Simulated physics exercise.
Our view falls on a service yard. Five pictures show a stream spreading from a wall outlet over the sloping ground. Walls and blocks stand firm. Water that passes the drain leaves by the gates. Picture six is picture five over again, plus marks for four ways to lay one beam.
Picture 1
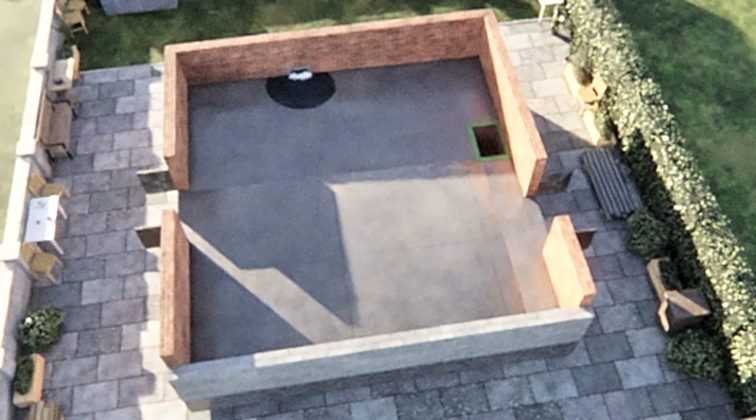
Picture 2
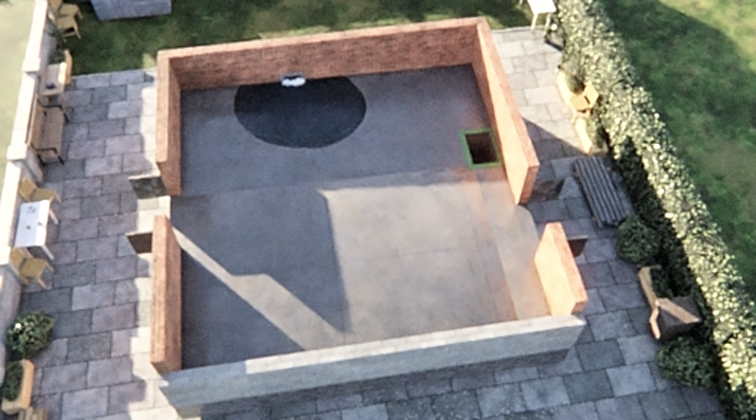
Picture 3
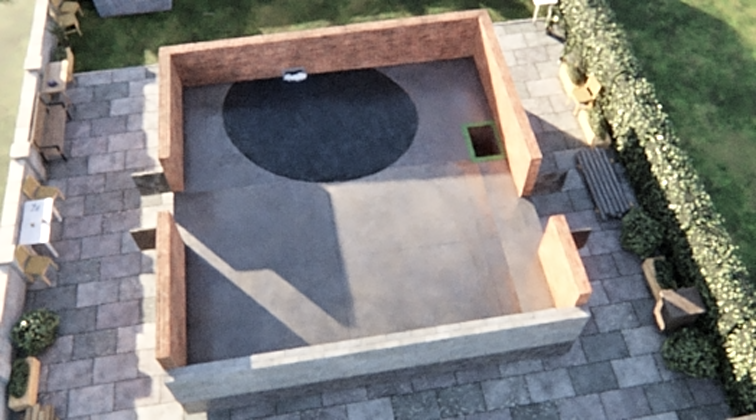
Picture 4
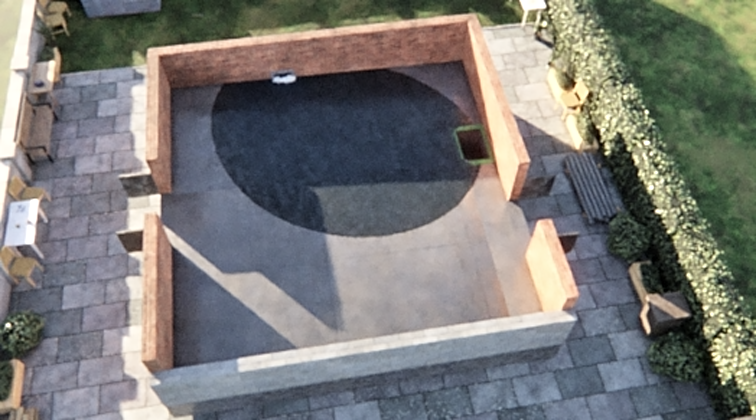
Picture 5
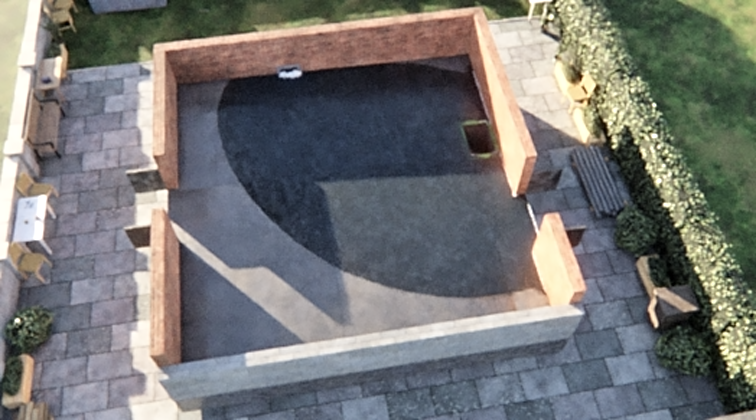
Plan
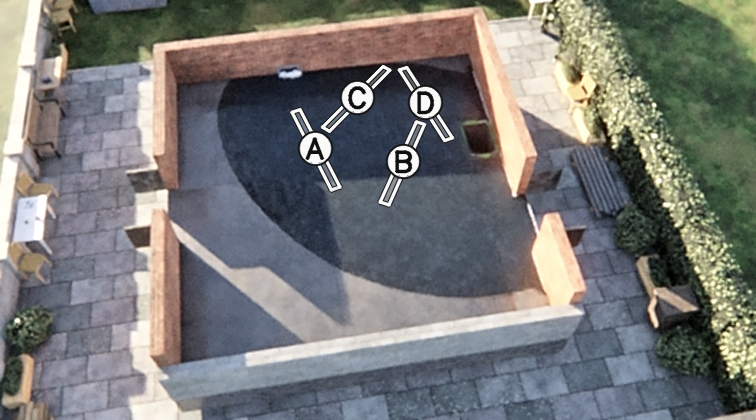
Dark water spreads from the back wall across the walled yard, reaching the green drain pit.
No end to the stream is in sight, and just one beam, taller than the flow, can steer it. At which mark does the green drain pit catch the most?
B works best here.
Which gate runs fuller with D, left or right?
The right gate.
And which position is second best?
That is position A.
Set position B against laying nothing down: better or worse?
Better.
On the marked copy, A from (296, 110) to (335, 188); B from (384, 203) to (420, 123); C from (326, 129) to (386, 68); D from (403, 68) to (448, 139).
Choosing A, about 30 % of the stream runs into the green drain pit, about 70 % out by the gates.
Choosing B, about 46 % of the stream runs into the green drain pit, about 54 % out by the gates.
Choosing C, about 20 % of the stream runs into the green drain pit, about 79 % out by the gates.
Choosing D, about 12 % of the stream runs into the green drain pit, about 87 % out by the gates.
